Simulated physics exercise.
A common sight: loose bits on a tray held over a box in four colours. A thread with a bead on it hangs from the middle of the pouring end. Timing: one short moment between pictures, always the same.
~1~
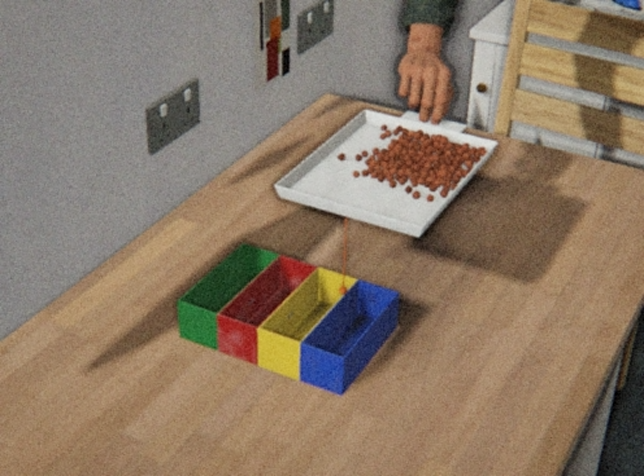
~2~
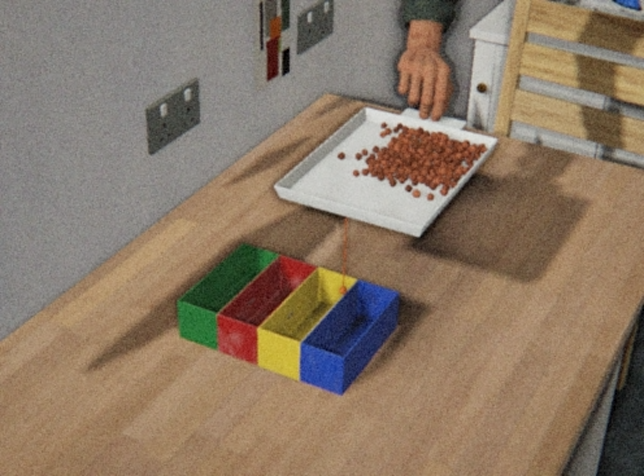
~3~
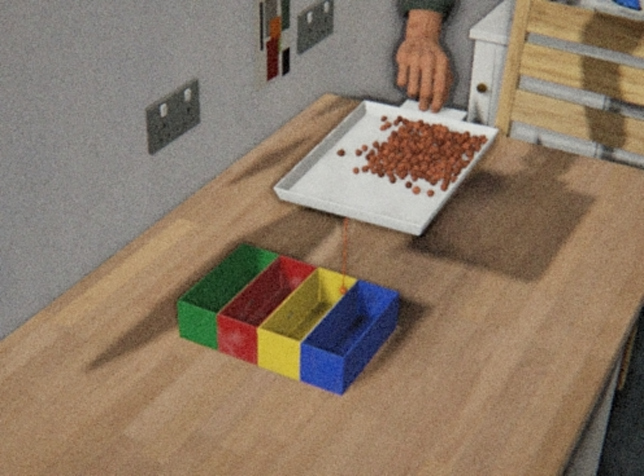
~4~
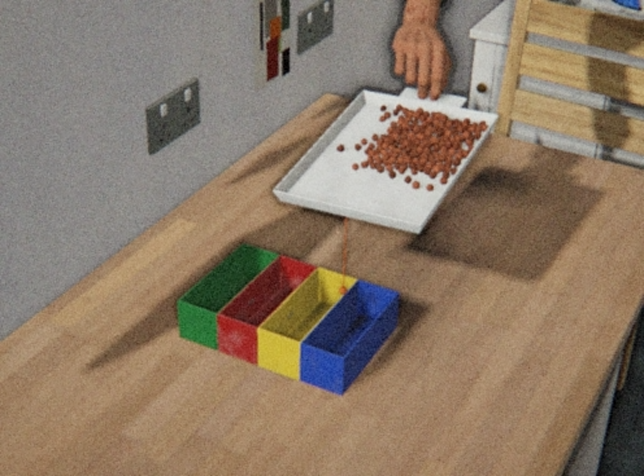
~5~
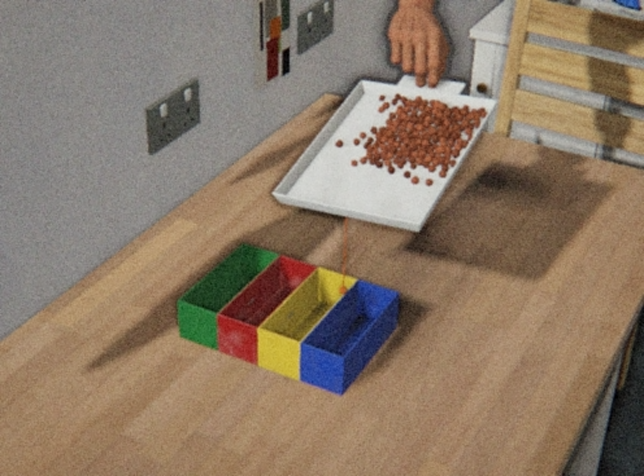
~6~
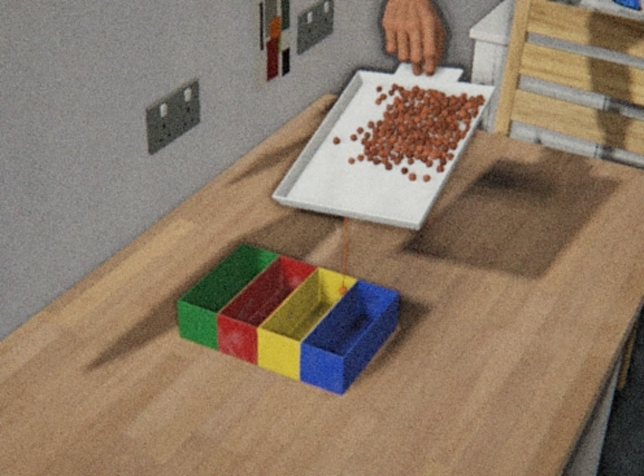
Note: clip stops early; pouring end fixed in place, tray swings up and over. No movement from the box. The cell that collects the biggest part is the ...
... Red one.
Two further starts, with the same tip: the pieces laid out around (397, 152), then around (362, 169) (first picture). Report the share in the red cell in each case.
From the first start you get 60 in a hundred, from the second 50 in a hundred.
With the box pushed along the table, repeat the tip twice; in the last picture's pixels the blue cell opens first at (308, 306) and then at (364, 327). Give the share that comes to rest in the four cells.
Some 90 percent, followed by some 90 percent.
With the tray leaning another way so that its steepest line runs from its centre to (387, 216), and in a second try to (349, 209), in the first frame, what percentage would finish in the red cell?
About 0 and 20 percent.
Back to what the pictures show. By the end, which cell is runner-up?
The answer is the yellow one.
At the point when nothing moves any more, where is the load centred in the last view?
Once nothing moves, the middle sits near (268, 332).
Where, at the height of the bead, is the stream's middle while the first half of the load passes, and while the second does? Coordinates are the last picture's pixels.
I'd put it at roughly (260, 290), and after that at roughly (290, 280).
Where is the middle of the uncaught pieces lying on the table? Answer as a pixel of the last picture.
Roughly at pixel (220, 414).
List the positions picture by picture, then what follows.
The first frame shows corners of the pouring end at (281, 185) and (420, 224), level; middle of the load at (426, 160), clay pellets; bead on its thread at (343, 290); green cell at (198, 322); red cell at (238, 336); yellow cell at (279, 351); blue cell at (322, 366).
The second frame shows corners of the pouring end at (281, 185) and (419, 224), level; middle of the load at (426, 158).
The third frame shows corners of the pouring end at (280, 187) and (419, 223), tipped barely, lowest at the left corner; middle of the load at (423, 155).
The fourth frame shows corners of the pouring end at (279, 189) and (418, 221), tipped a little, lowest at the left corner; middle of the load at (426, 143).
The fifth frame shows corners of the pouring end at (279, 192) and (417, 220), tipped a little, lowest at the left corner; middle of the load at (425, 133).
The sixth frame shows corners of the pouring end at (278, 194) and (416, 219), tipped clearly, lowest at the left corner; middle of the load at (422, 125); green cell at (198, 322); red cell at (238, 336); yellow cell at (279, 351); blue cell at (322, 366).
Soon, tray tipped steeply; about two thirds on the tray; a small part in the red cell; a stray few in the yellow cell; a stray few in the green cell; about a quarter falling or outside the box.
A while on, tray tipped past a quarter turn; a small part on the tray; about a third in the red cell; about a quarter in the yellow cell; a small part in the green cell; a stray few in the blue cell; about a quarter falling or outside the box.
Towards the end, tray tipped past a quarter turn; about half in the red cell; about a quarter in the yellow cell; a small part in the green cell; a stray few in the blue cell; a small part falling or outside the box.
Finally, tray tipped past a quarter turn; about half in the red cell; about a quarter in the yellow cell; a small part in the green cell; a stray few in the blue cell; a small part outside the box.
